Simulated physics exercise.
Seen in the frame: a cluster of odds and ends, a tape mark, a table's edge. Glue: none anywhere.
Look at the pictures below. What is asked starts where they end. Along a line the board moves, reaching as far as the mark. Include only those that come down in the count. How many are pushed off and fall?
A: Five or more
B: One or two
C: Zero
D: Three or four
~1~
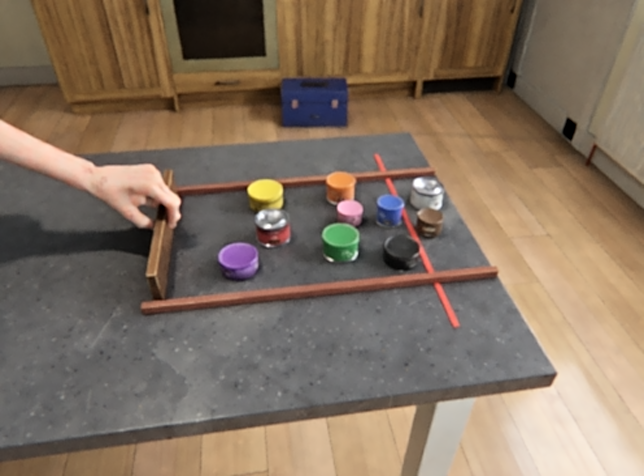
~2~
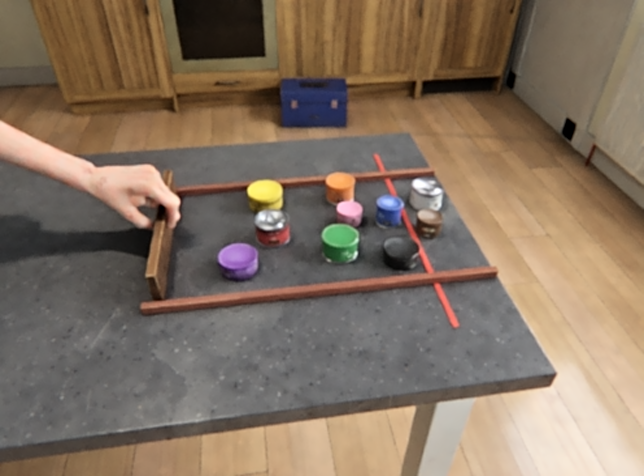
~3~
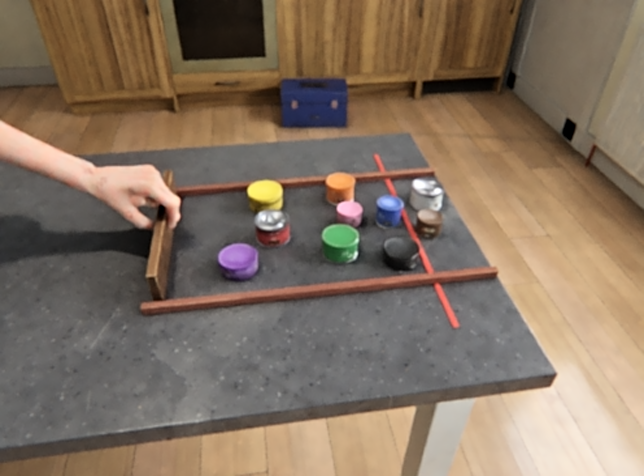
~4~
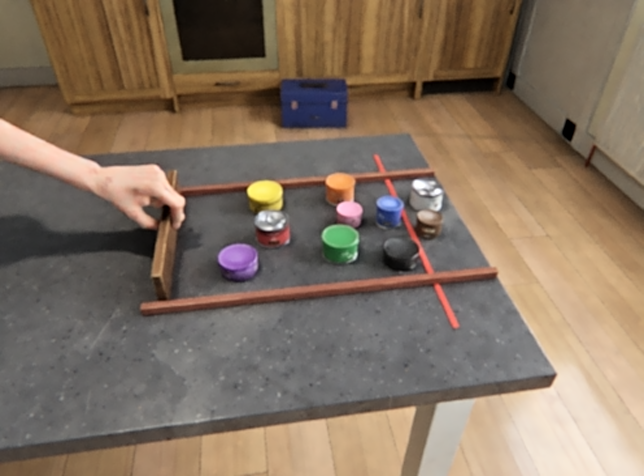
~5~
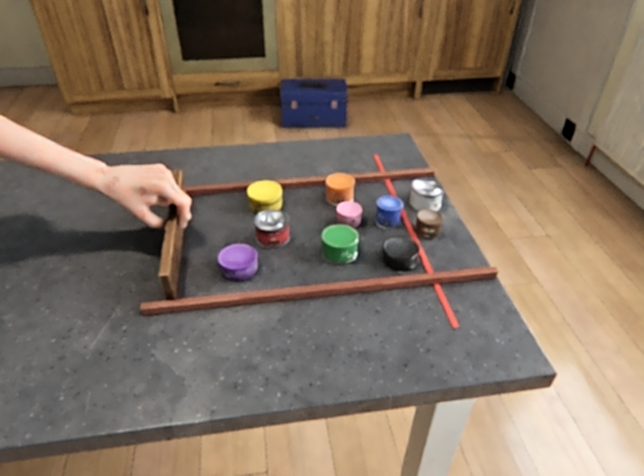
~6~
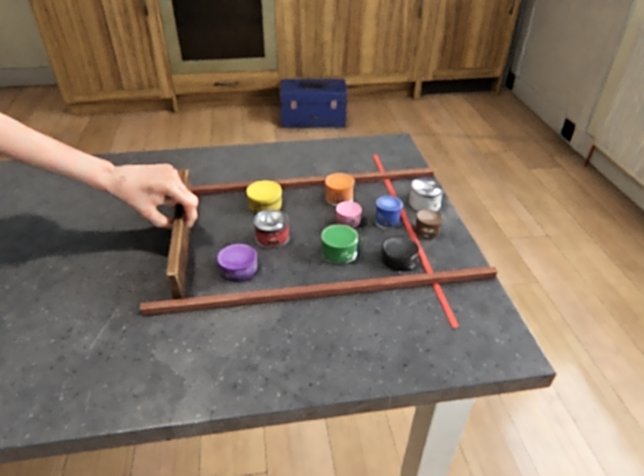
The answer is B.
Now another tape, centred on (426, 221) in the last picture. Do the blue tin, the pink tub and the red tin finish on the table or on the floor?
The blue tin is still there; as for the pink tub, it is still there; and the red tin is still there.
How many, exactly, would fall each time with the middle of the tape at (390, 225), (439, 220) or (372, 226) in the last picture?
Per try in turn: 0, 6, 0.
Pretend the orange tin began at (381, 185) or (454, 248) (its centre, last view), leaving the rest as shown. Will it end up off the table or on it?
Results in order - still up; down.
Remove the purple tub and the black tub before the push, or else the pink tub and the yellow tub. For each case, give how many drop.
Count: 0 (first case); 1 (second).
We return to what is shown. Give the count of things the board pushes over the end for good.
I count 1 in all.
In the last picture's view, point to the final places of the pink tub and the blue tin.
Pink tub: About (412, 203); blue tin: About (437, 205).
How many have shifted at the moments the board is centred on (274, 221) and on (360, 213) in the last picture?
By then 3, and 9.
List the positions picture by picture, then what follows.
The first picture shows white tin (427, 194); brown tub (429, 223); blue tin (389, 212); board (164, 230); tape (408, 222).
The second picture shows brown tub (429, 224); green pot (340, 244).
The third picture shows blue tin (389, 212); red tin (273, 229).
The fourth picture shows white tin (426, 195); pink tub (349, 215).
The fifth picture shows brown tub (429, 224); purple tub (238, 262).
The sixth picture shows white tin (426, 195); brown tub (428, 224); blue tin (388, 212); board (182, 229); tape (407, 223).
Soon after, none off yet; white tin at rest near (426, 195); brown tub at rest near (428, 224); blue tin at rest near (388, 212).
By the end, the number that fall off is one or two; fallen, brown tub.
